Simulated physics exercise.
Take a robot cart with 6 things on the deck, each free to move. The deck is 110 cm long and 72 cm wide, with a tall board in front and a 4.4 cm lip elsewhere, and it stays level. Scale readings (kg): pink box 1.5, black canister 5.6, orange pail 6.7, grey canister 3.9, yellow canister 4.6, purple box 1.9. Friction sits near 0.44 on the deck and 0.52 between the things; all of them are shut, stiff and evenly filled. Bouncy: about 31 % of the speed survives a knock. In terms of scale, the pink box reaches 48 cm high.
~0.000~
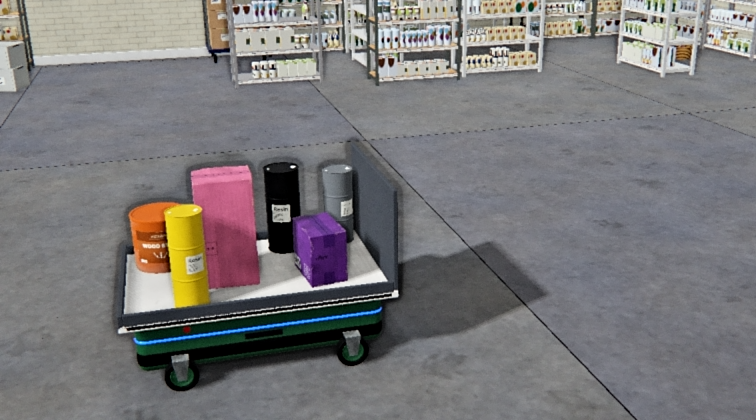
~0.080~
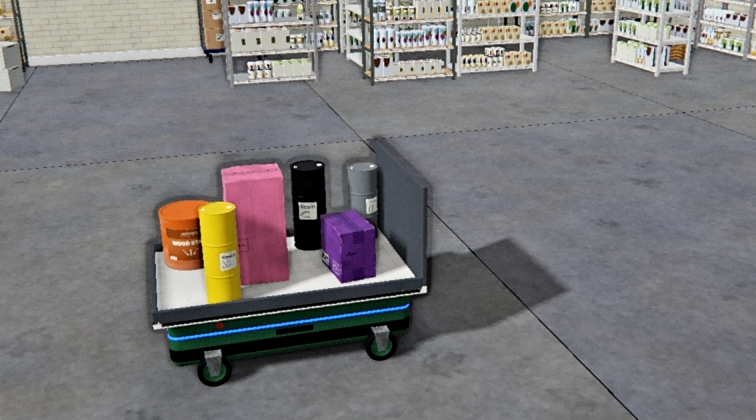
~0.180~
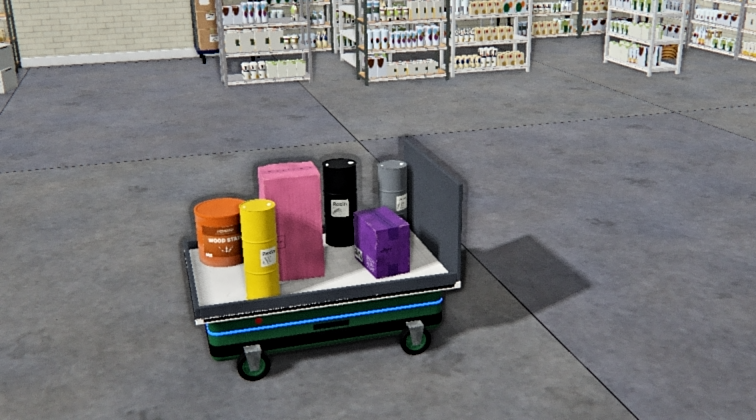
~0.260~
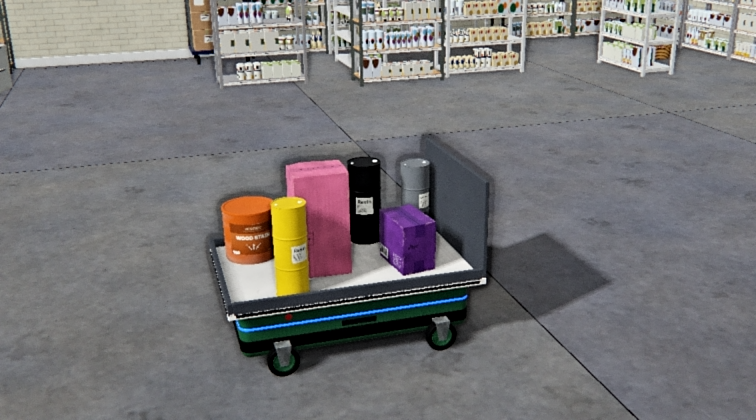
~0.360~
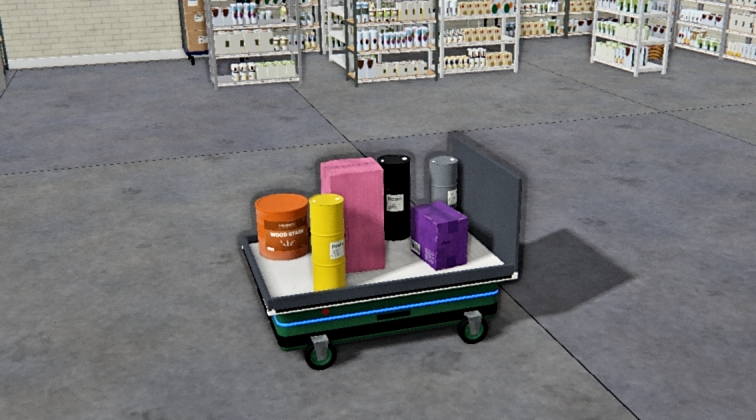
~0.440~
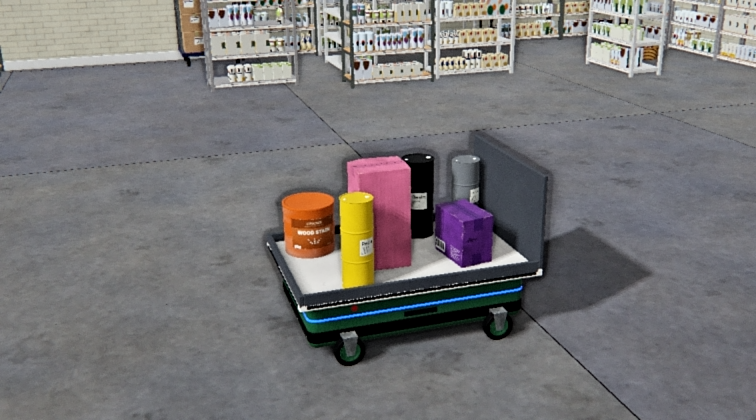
The video shows a flat cart with a tall board at its right end rolling steadily rightward across a warehouse floor, carrying pink and purple boxes and orange, yellow, black and grey containers, which show no clear shifting.
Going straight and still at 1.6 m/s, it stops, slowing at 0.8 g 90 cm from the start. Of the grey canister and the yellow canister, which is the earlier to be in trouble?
It is the second of the two.
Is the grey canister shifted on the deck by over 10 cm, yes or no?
The grey canister remains in place.
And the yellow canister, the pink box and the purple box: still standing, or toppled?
Well, the yellow canister tumbles down, the pink box holds steady, and the purple box holds steady.
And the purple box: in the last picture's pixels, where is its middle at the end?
Roughly at (555, 220) in the last picture.
After 0.74 s, 106 cm covered; yellow canister leaning 14° near (445, 228); grey canister slid 2 cm near (531, 184); black canister leaning 5°.
After 0.94 s, 106 cm covered, stopped; yellow canister leaning 60° near (479, 234); grey canister slid 2 cm near (531, 184); black canister leaning 7°.
After 1.94 s, 106 cm covered, stopped; yellow canister on its side near (500, 250); grey canister slid 2 cm near (531, 184); orange pail slid 13 cm.
By the end (3.6 s), tipped over on the deck, yellow canister; not toppled but over 10 cm from the start, pink box, orange pail and purple box; the other 2 in place, give or take 10 cm. Seen from the same camera at the end, grey canister near (531, 185), yellow canister near (500, 250). Grey canister was never lost; yellow canister went at 0.86 s.
